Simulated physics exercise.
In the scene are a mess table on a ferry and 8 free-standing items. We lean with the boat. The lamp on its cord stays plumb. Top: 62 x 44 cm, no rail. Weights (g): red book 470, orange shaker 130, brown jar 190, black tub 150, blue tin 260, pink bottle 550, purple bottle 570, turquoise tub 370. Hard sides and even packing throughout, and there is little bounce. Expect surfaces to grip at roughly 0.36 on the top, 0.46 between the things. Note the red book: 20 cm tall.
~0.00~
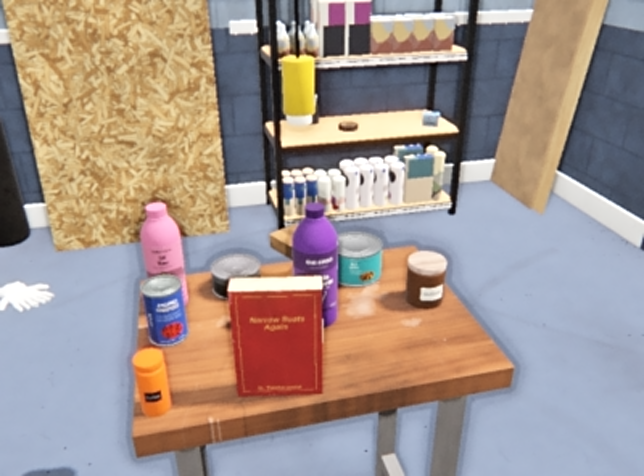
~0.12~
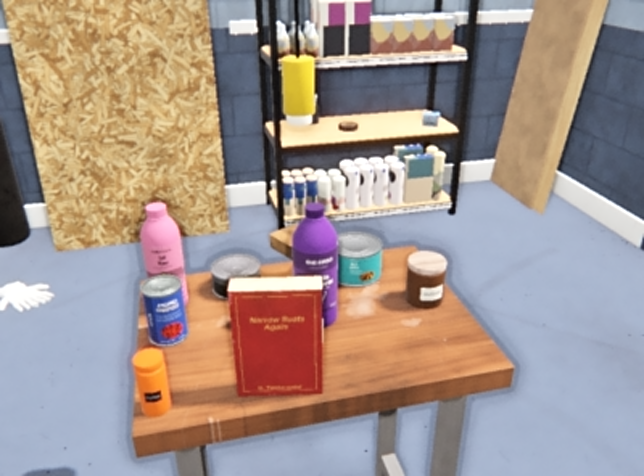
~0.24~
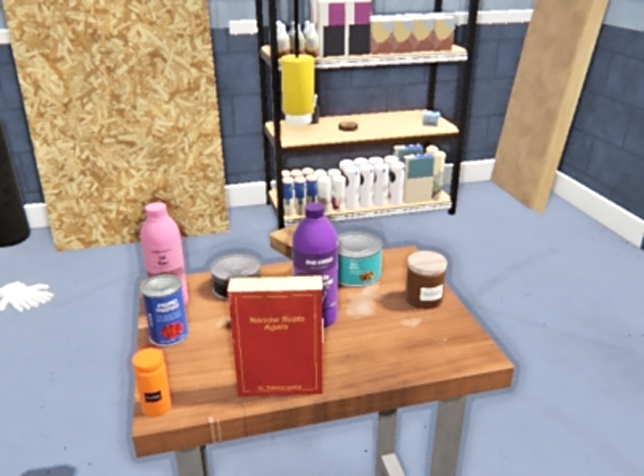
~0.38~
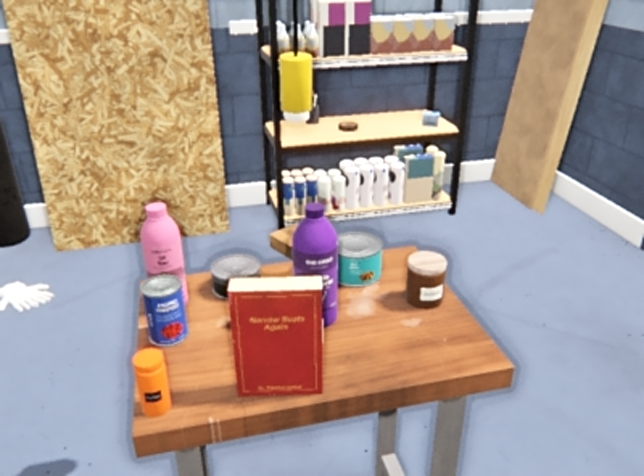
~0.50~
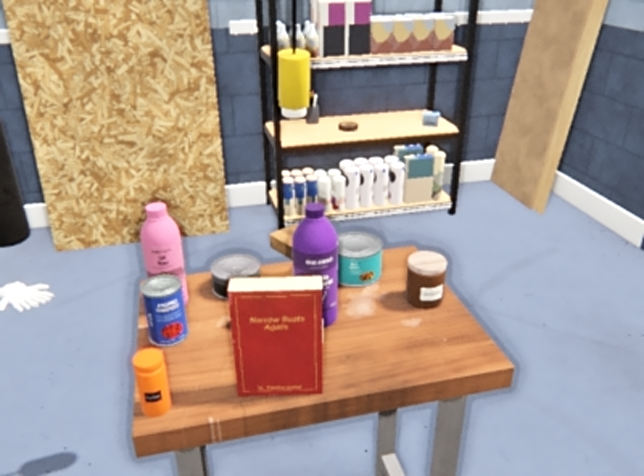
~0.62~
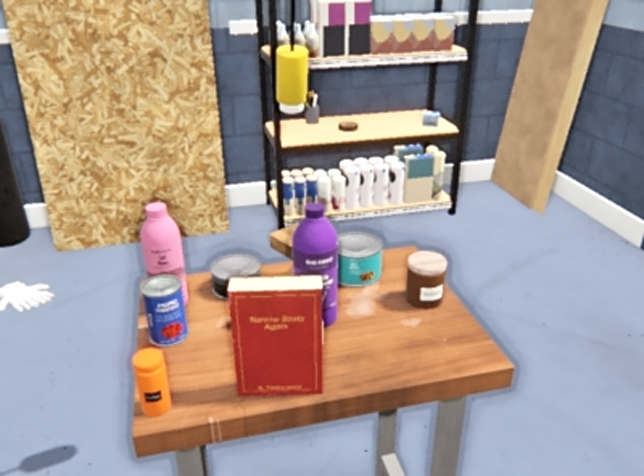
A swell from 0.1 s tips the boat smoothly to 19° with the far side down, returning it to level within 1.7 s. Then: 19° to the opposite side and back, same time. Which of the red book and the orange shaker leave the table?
In the end the red book manages to stay on. The orange shaker manages to stay on.
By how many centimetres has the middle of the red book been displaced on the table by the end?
It ends about 14 centimetres from where it started.
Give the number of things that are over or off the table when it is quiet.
The count comes out at 2.
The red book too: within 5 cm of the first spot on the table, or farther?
In the end the red book has moved.
After 1.12 s, floor tilted 17°, far side down; red book on its side near (278, 332); purple bottle tipped 26° from how it sat.
After 1.32 s, floor tilted 11°, far side down; red book on its side near (276, 340); purple bottle on its side; turquoise tub slid 2 cm.
At rest (4.8 s), off the table, purple bottle; tipped over on the table, red book; the other 6 in place, give or take 5 cm. In the last view, red book near (276, 340), orange shaker near (152, 383).
